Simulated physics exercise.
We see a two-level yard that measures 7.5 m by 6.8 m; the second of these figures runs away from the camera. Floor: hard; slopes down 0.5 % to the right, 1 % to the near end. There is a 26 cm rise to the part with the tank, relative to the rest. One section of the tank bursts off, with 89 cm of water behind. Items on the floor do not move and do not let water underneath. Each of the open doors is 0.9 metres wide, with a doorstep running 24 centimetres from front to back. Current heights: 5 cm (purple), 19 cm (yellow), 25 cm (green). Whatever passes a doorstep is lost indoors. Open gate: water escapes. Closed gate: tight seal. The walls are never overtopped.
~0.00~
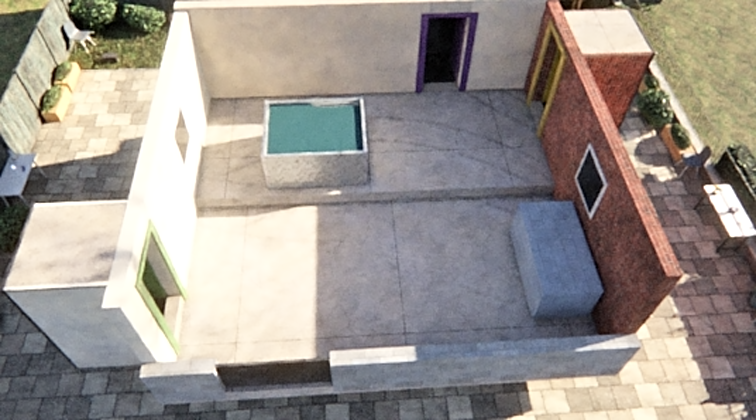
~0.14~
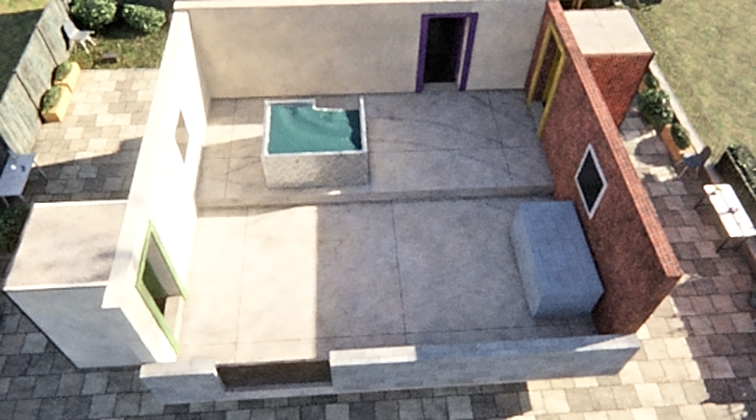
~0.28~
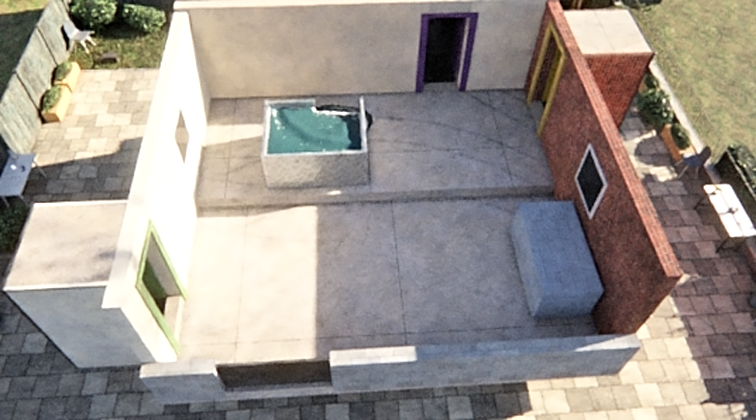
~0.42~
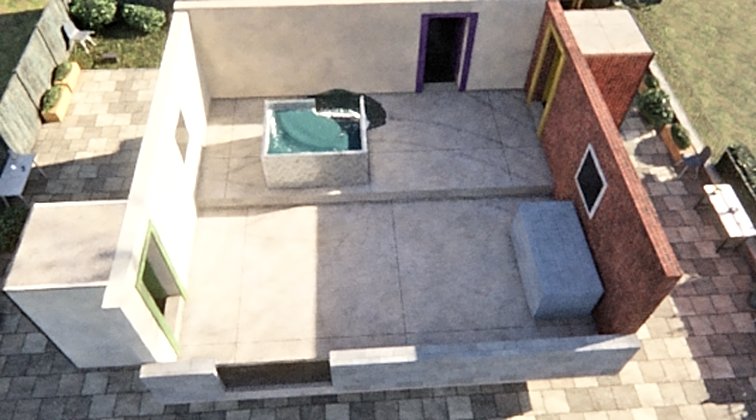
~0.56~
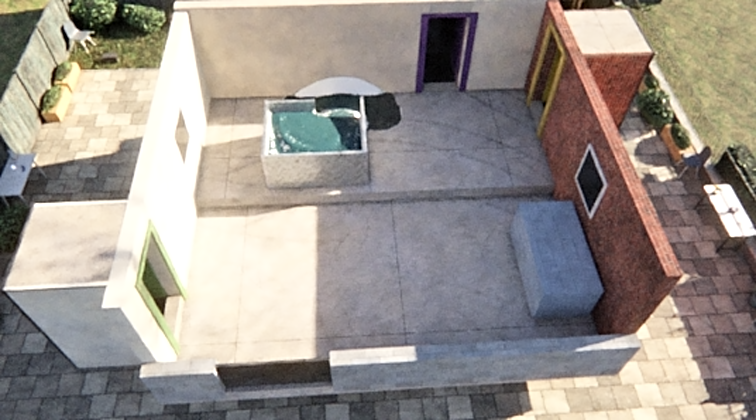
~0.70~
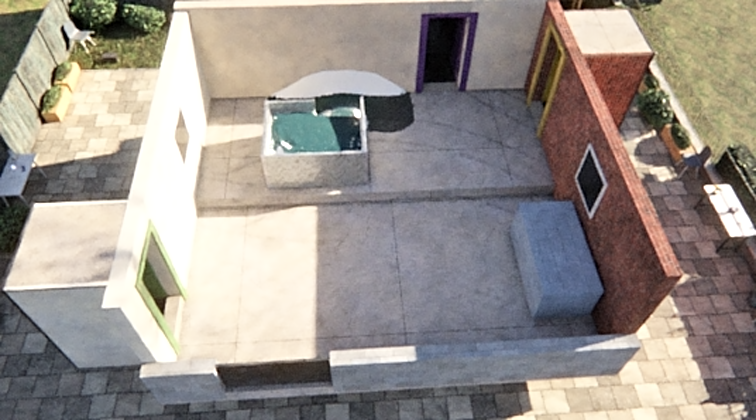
Water pours from the far side of the stone tank and spreads across the floor.
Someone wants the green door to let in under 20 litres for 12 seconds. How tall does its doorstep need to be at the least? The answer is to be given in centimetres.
It would need to be roughly 7 cm high.
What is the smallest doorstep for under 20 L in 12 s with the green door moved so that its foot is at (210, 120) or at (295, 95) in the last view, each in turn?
Roughly 22 cm, then roughly 25 cm.
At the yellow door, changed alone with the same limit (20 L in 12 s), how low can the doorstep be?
For yellow: Close to 21 cm.
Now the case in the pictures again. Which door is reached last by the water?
Green.
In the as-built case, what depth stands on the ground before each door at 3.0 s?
Door by door in cm - purple 8, yellow 24, green 0.
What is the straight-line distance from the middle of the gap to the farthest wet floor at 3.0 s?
Distance from gap: Approx. 5.2 m.
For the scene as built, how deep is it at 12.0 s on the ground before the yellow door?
4.5 cm.
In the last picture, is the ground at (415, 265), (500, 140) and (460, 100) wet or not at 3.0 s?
Those three come out bone-dry, soaked and soaked, in that order.
After 1.4 s water covers 15 % of the floor, deepest (55 cm) near (341, 97); it has not reached the green door.
After 3.0 s water covers 40 % of the floor, deepest (30 cm) near (341, 97); it has not reached the green door.
After 12.0 s water covers 90 % of the floor, deepest (15 cm) near (549, 359); 10 cm at the green door, 0 litres in over its 25 cm doorstep.
At the green door as built, the water arrived by 3.5 s and peaked near 13 cm at 10.6 s.
With a doorstep of 6.5 cm, 27 litres would have come in within the 12 s; with 9 cm, 9 litres. So under 20 litres takes about 7 cm.
